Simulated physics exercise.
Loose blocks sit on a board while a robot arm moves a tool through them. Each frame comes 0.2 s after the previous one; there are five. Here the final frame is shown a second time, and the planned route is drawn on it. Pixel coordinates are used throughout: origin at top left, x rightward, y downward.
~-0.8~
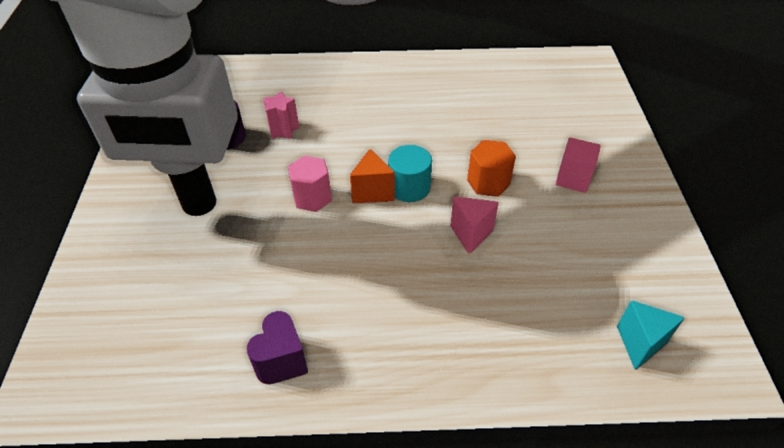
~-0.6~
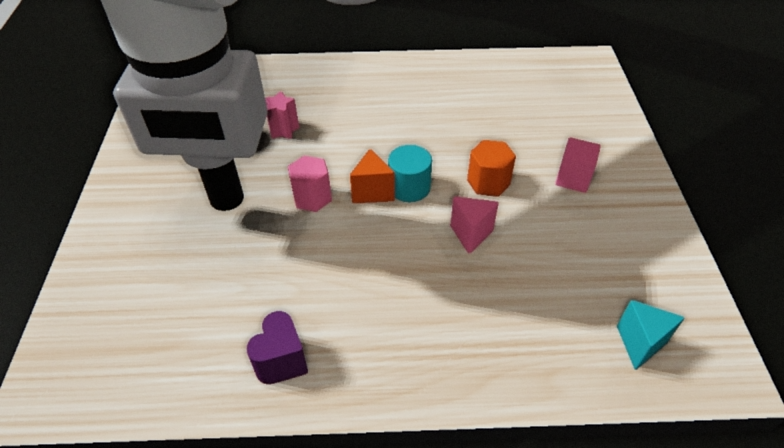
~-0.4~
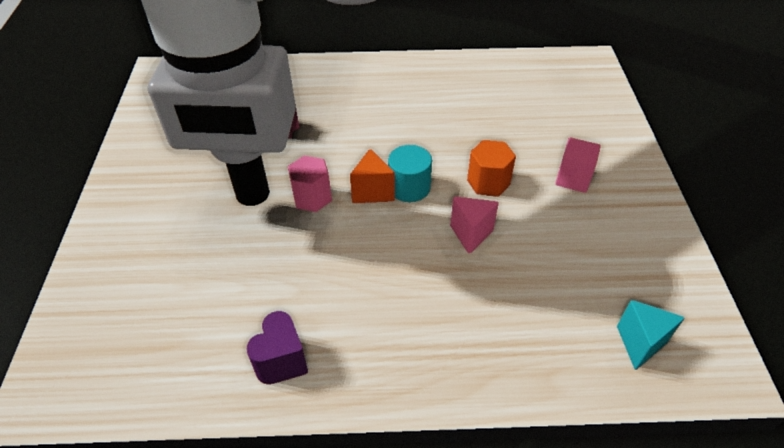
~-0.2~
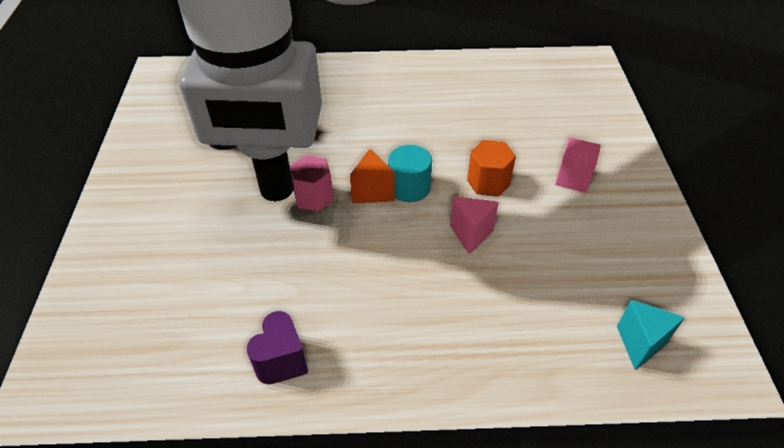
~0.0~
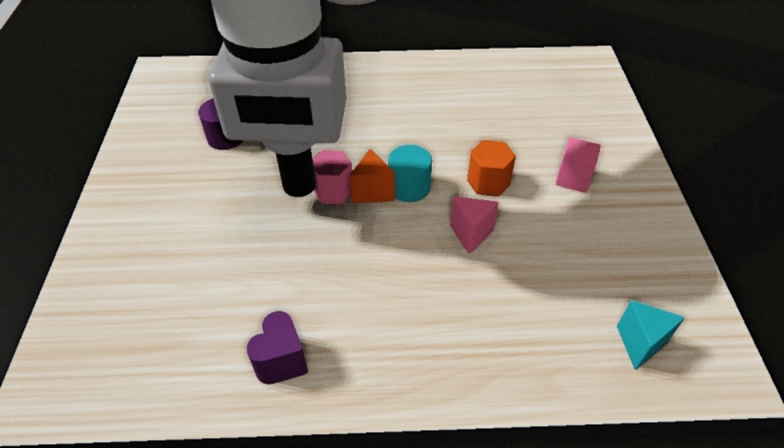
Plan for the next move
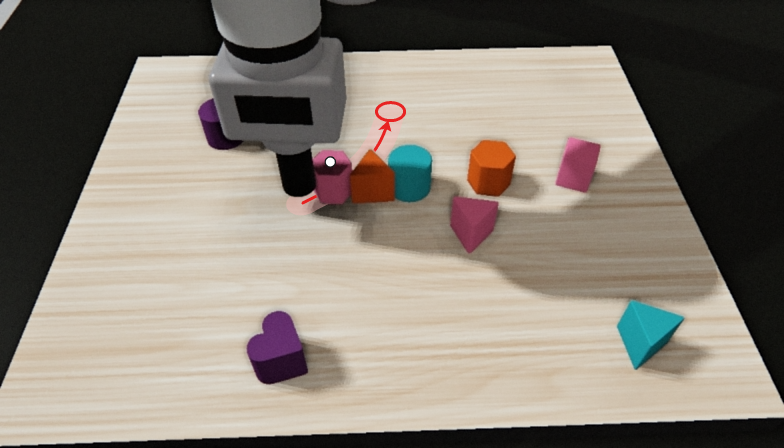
A grey robot arm with a black tool reaches over a pale wooden board, seen from a fixed, raised view in front. Pink, orange and turquoise blocks sit across the upper half, with a purple heart at the lower left and a turquoise pyramid at the lower right. The arm slides right, meets the pink six-sided block and pushes it a little way right, beside the orange triangle.
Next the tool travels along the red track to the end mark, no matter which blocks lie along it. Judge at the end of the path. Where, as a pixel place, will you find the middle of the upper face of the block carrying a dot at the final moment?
It sits at (413, 117).
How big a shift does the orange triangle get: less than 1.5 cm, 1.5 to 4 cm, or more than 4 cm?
Goes under 1.5 cm.
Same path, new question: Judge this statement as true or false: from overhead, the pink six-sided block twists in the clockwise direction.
That claim is true.
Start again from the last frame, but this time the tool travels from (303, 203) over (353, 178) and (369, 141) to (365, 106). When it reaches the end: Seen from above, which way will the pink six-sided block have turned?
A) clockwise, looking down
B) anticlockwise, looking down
The answer is A.
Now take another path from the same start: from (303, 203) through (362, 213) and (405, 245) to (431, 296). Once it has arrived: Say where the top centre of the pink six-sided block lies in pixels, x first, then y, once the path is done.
I think it will end close to (353, 157).
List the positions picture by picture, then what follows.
The first frame shows tip of the tool (200, 204), middles of tops, pink six-sided block (308, 169), orange triangle (371, 165), turquoise round block (410, 158).
The second frame shows tool (227, 199), nothing pushed.
The third frame shows tool (253, 194), nothing pushed.
The fourth frame shows tool (277, 190), nothing pushed.
The fifth frame shows tool (300, 186), pink six-sided block (330, 162), orange triangle (371, 165), turquoise round block (410, 158).
The line goes from (303, 203) through (349, 176) and (378, 144) to (391, 111); the dot is on the pink six-sided block.
The first path, step by step. One third of the way, tool (348, 159); pink six-sided block (380, 138), turned 15° clockwise; orange triangle (381, 167), turned 20° clockwise; turquoise round block (415, 159).
Two thirds of the way, tool (378, 126); pink six-sided block (413, 119), turned 80° clockwise; orange triangle (381, 167), turned 20° clockwise; turquoise round block (415, 159).
At the end, tool (390, 94); pink six-sided block (413, 117), turned 95° clockwise; orange triangle (381, 167), turned 20° clockwise; turquoise round block (415, 159).
